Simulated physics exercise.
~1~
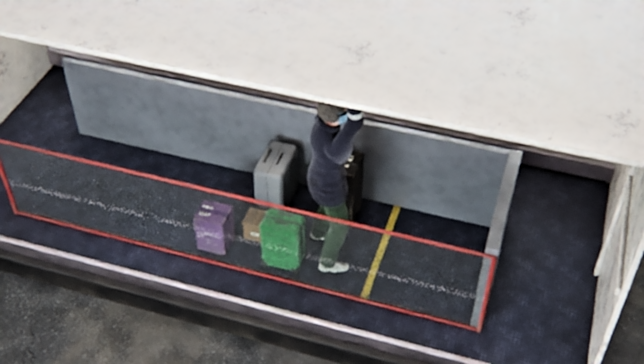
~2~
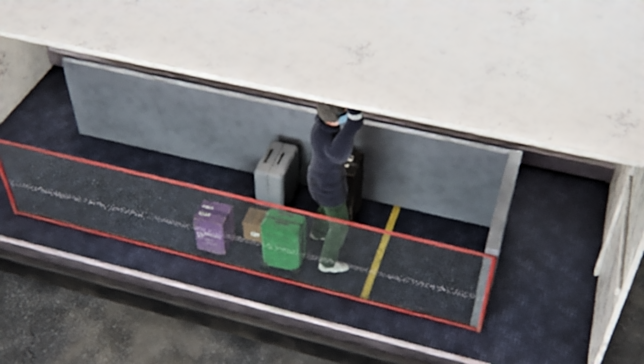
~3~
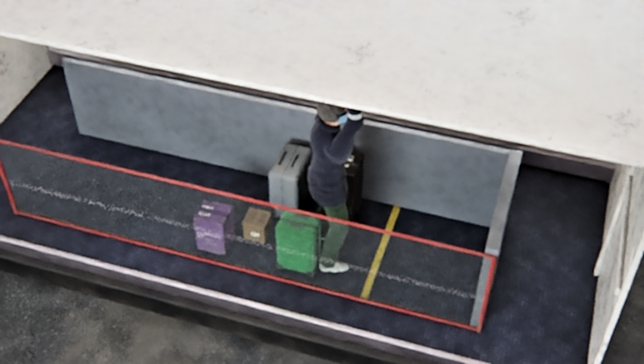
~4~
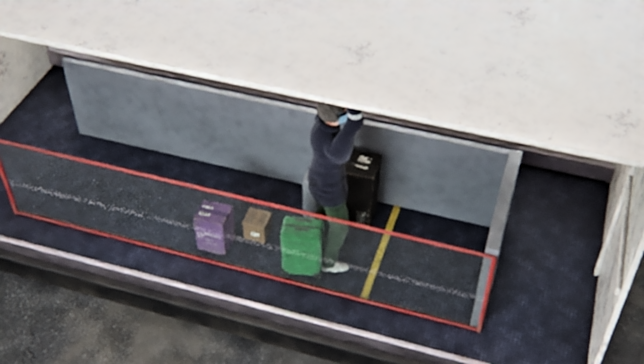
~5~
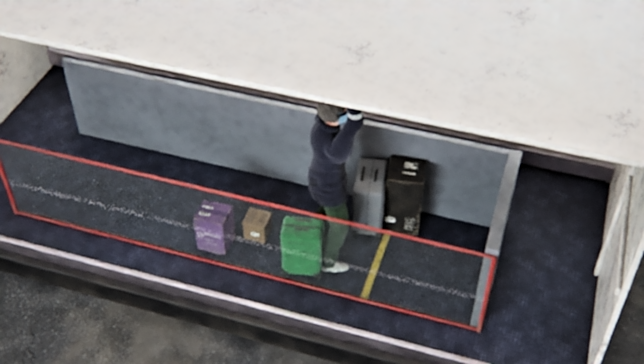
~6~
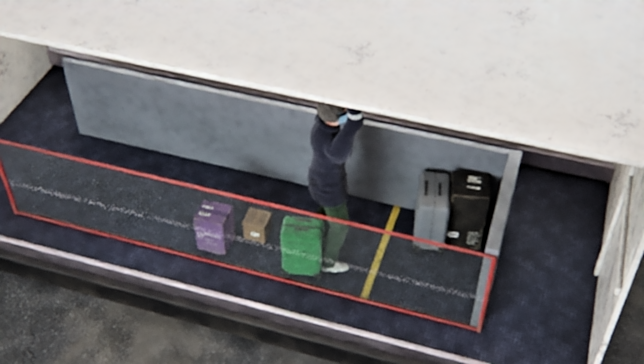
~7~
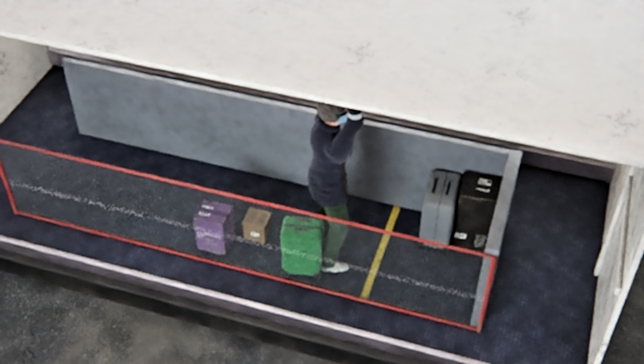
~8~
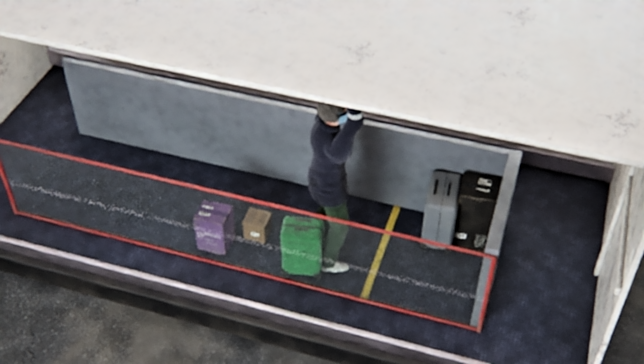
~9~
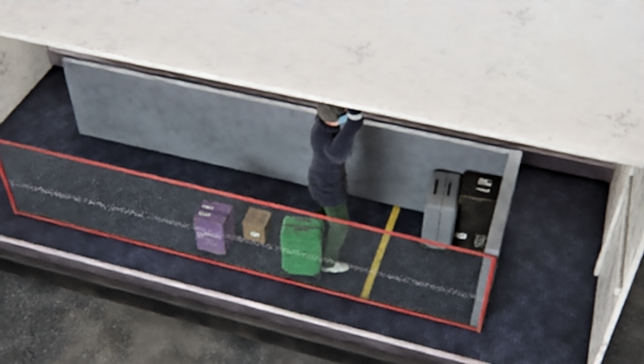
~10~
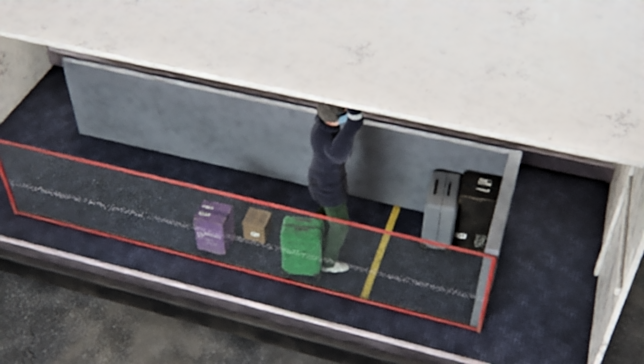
A grey case and a black bag slid right behind a standing traveller, crossed the yellow line and stopped by the bay's end wall, while the green case shifted slightly right and stayed short of the line, as did the still purple and brown luggage.
